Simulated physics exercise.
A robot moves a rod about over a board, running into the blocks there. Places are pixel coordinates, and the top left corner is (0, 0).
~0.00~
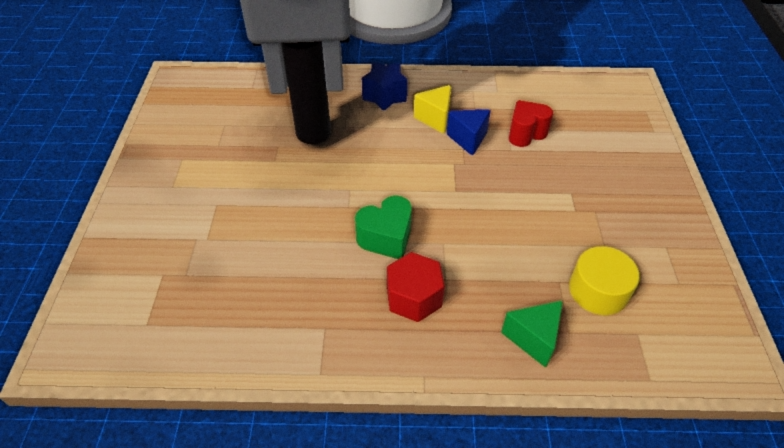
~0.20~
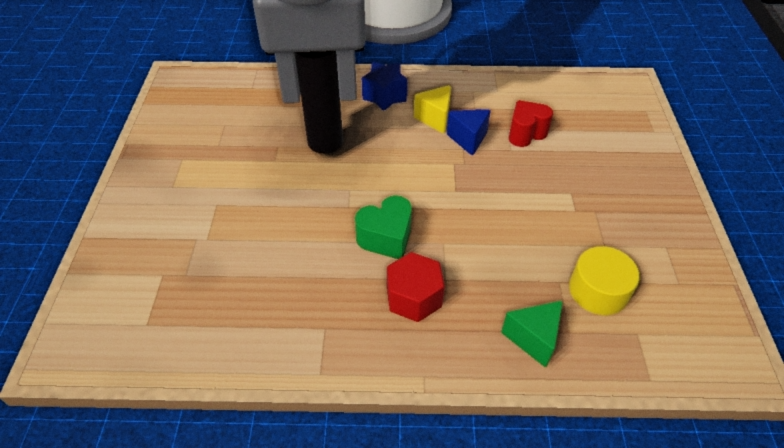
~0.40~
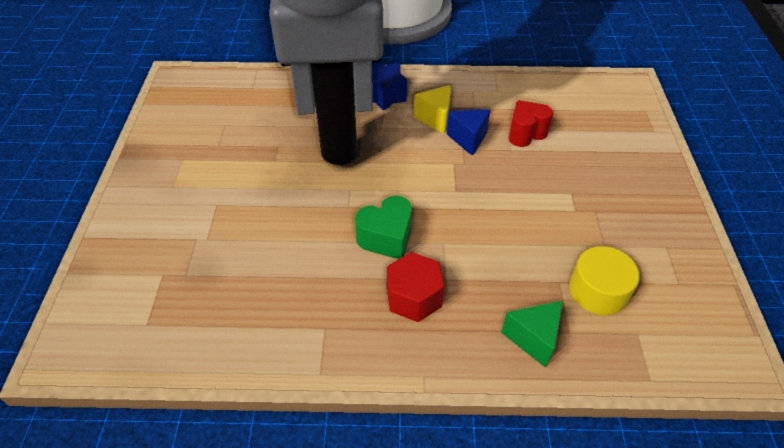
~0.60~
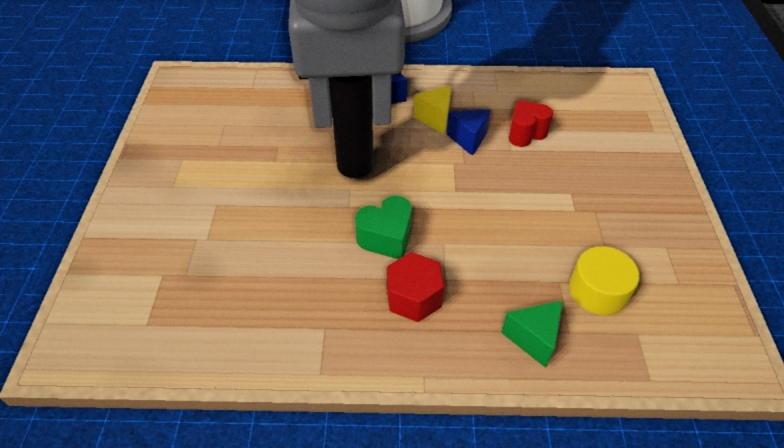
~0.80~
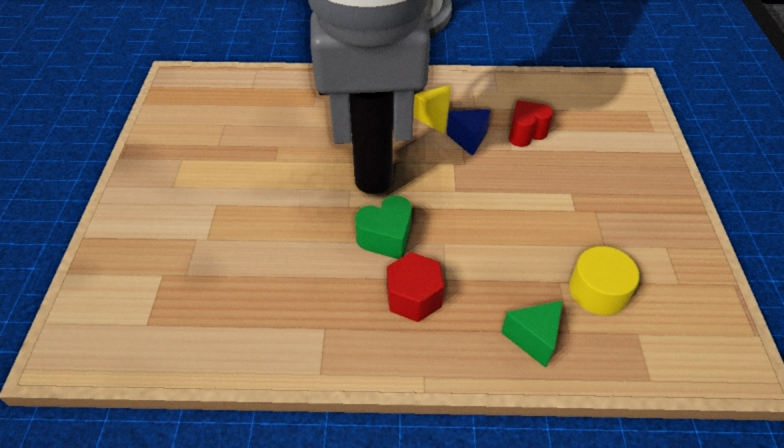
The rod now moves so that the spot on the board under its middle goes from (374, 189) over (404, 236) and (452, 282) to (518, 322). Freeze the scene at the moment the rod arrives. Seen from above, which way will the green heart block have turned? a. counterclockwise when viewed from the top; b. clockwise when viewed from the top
Correct choice: B.
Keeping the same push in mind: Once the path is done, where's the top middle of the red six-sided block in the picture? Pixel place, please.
That would be at about pixel (419, 311).
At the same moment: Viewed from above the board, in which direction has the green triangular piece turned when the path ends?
The block turns counter-clockwise.
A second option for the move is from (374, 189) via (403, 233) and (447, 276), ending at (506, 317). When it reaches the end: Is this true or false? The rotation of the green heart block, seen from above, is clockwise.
That claim is true.
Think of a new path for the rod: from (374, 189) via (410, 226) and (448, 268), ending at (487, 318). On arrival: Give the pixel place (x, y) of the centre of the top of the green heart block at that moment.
I predict (395, 242).
On the path given first. One third of the way, rod (405, 229); green heart block (394, 246), turned 45° clockwise; red six-sided block (418, 284).
Two thirds of the way, rod (453, 274); green heart block (399, 265), turned 85° clockwise; red six-sided block (419, 311), turned 20° anticlockwise.
At the end, rod (520, 315); green heart block (399, 265), turned 85° clockwise; red six-sided block (419, 311), turned 20° anticlockwise; green triangular piece (554, 331), turned 20° anticlockwise; yellow circular block unmoved.
